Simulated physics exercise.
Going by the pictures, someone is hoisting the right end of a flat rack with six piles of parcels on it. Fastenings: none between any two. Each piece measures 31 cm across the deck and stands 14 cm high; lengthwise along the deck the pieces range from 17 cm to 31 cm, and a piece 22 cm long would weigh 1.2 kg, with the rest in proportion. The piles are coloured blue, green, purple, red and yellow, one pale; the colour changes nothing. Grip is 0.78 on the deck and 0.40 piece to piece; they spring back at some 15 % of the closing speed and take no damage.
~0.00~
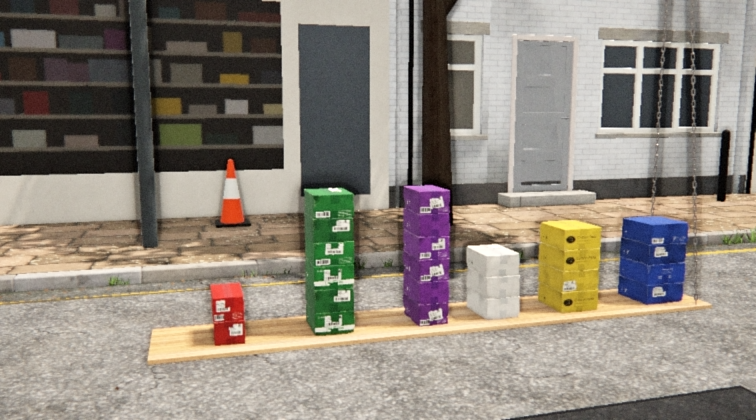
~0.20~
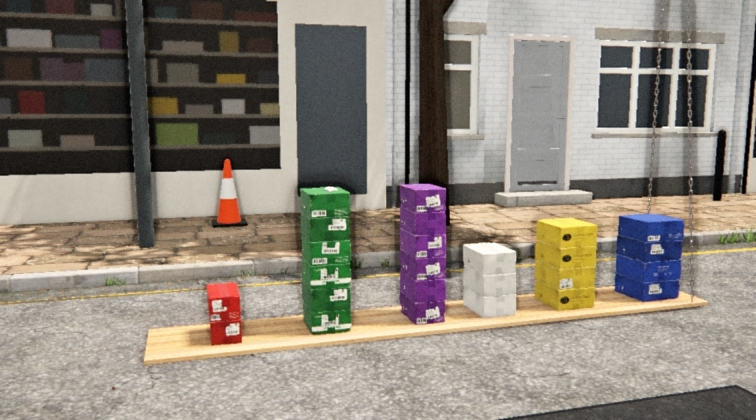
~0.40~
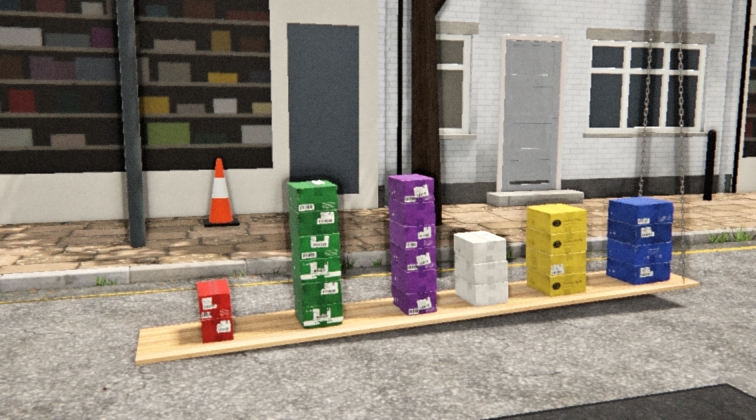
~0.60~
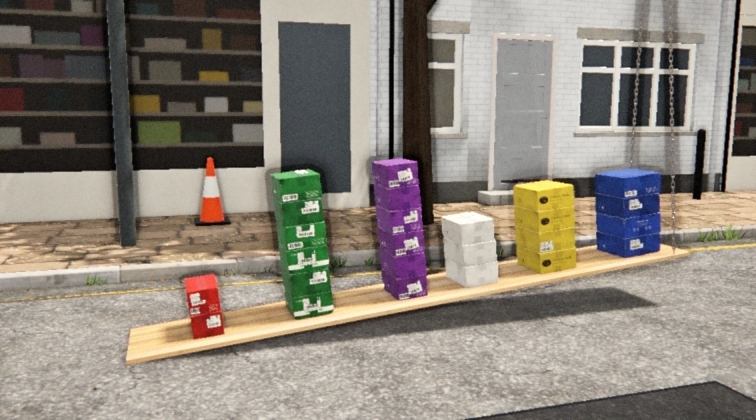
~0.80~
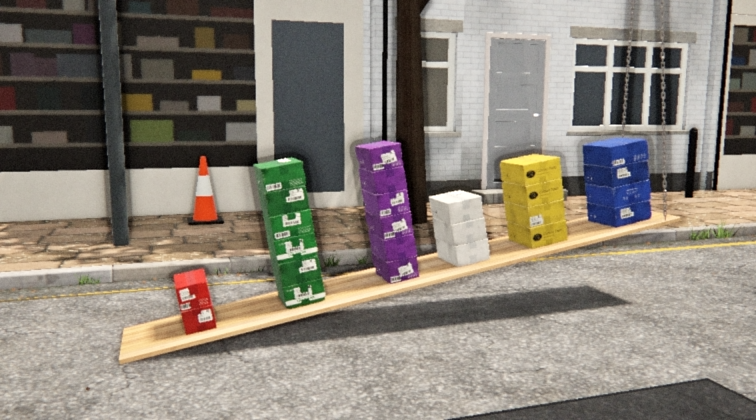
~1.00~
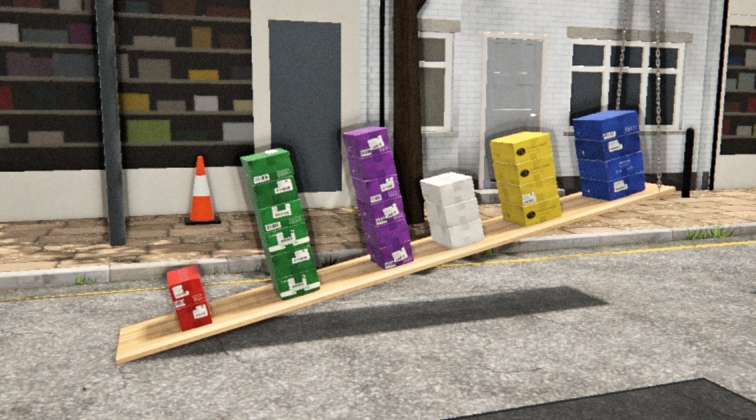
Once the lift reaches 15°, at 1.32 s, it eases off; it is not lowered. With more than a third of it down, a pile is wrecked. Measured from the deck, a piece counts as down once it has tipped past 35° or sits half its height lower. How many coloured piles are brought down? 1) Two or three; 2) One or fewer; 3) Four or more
Two or three.
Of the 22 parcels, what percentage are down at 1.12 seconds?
By then 0 %.
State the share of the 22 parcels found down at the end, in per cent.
About 55% of them.
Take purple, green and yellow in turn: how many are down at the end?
Down at the end: Purple 6, green 5, yellow 0.
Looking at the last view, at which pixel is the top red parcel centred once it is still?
About pixel (84, 341).
After 1.12 s, slope 14°; none of the 22 other parcels down.
After 1.66 s, slope 15°; none of the 22 other parcels down, 12 disturbed; top purple parcel leaning 25°; top green parcel leaning 7°.
After 2.02 s, slope 15°; 9 of the 22 other parcels down; top purple parcel leaning 39°, 31 cm lower; top green parcel leaning 28°, 11 cm lower.
After 2.48 s, slope 15°; 12 of the 22 other parcels down; top red parcel upside down; top green parcel upside down.
At rest (3.8 s), slope 15°; 12 of the 22 other parcels down; top green parcel upside down; top red parcel upside down. Wrecked, green, purple and red. As the last picture would show them, middles, top red parcel near (84, 341).
